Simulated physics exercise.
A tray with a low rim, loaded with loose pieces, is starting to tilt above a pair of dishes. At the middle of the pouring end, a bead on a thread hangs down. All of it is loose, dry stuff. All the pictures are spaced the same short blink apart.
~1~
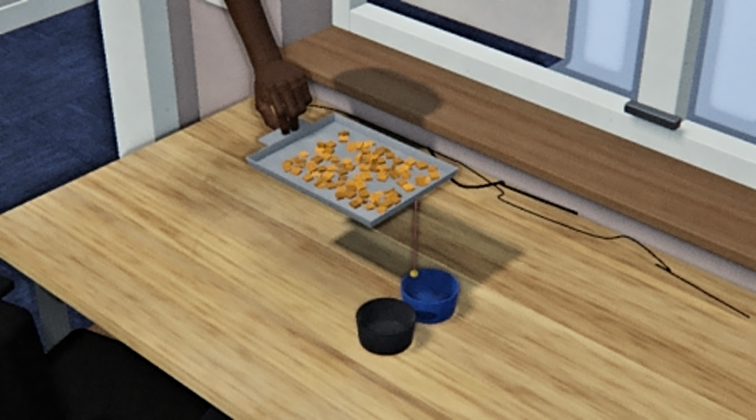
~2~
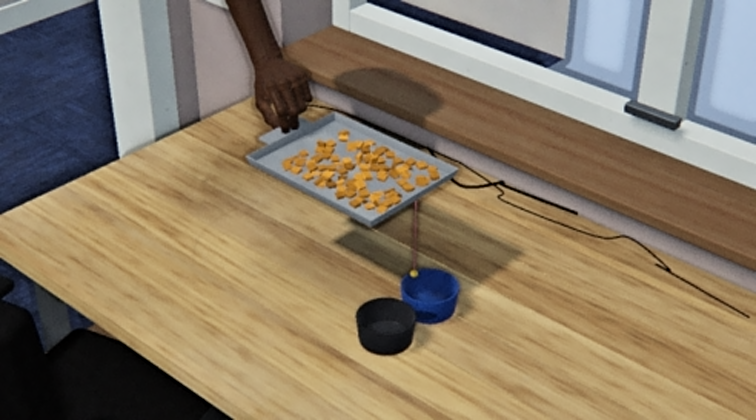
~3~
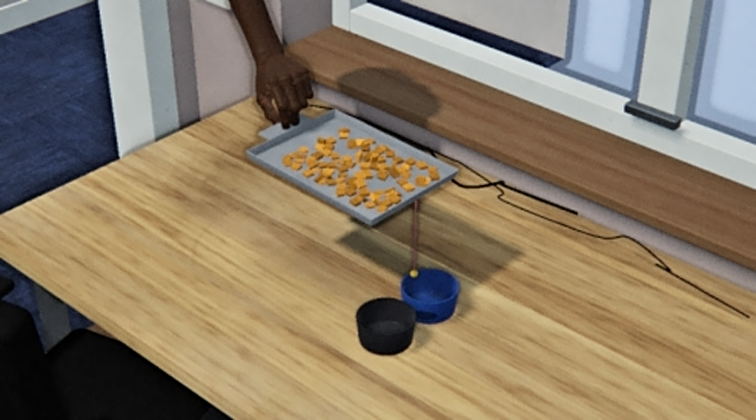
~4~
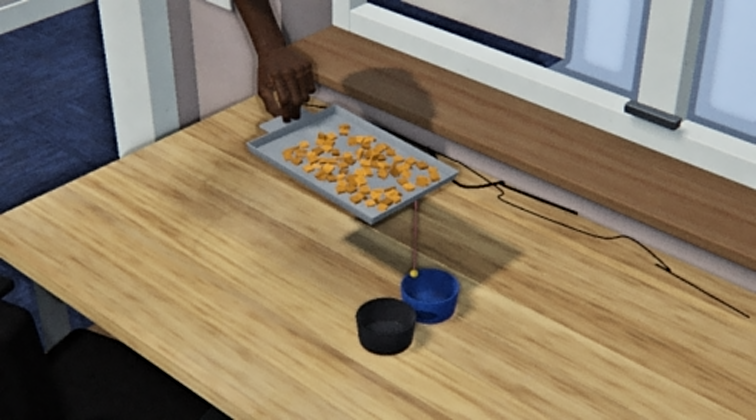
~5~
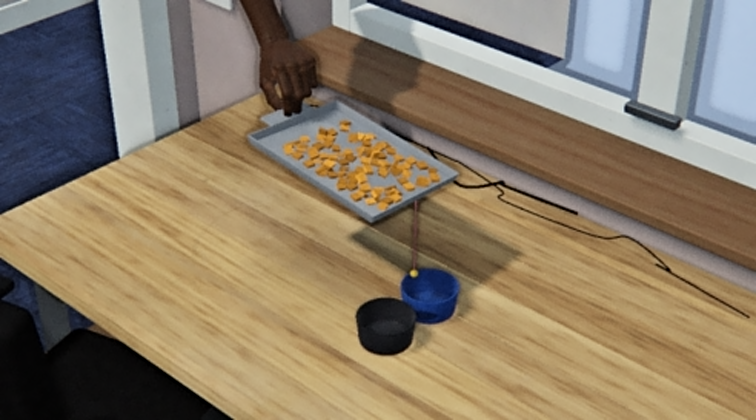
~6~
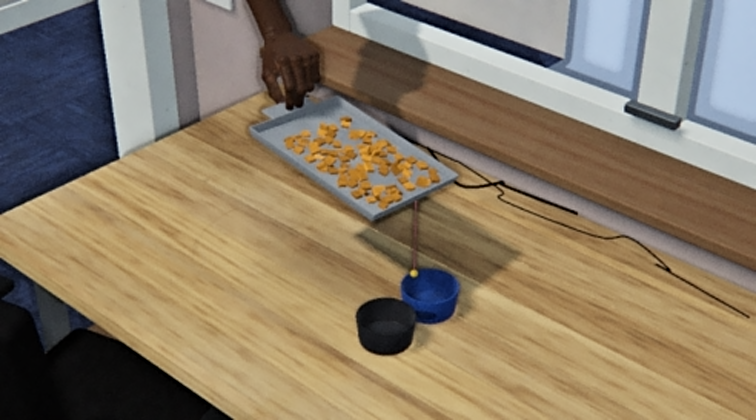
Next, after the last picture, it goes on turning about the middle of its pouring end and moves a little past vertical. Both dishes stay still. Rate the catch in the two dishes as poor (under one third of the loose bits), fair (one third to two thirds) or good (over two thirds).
Poor.
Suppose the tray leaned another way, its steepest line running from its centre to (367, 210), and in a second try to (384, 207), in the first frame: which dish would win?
Heading one - the leftward dish; heading two - the leftward dish.
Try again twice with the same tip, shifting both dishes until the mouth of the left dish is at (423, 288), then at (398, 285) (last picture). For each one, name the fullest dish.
The one on the right side first, then the one on the right side.
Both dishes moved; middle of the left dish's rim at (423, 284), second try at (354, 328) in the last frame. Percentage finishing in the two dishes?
About 80 per cent, then about 0 per cent.
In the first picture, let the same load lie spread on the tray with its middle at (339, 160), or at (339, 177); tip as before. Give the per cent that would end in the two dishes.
First 10 %, then 10 %.
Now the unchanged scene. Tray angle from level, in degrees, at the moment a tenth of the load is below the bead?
Approx. 85° from level.
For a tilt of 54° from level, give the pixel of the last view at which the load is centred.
I'd mark the middle close to (406, 155).
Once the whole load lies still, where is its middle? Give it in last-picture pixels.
Resting centre, last picture - approx. (454, 280).
Soon after the last picture, tray tipped steeply; nearly all on the tray; a stray few in the air.
A little later, tray tipped right over; most on the tray; a stray few in the right dish; a small part outside both; a small part in the air.
Later still, tray tipped past a quarter turn; a small part in the right dish; nearly all outside both.
At rest, tray tipped past a quarter turn; none in the left dish; a small part in the right dish; nearly all outside both.
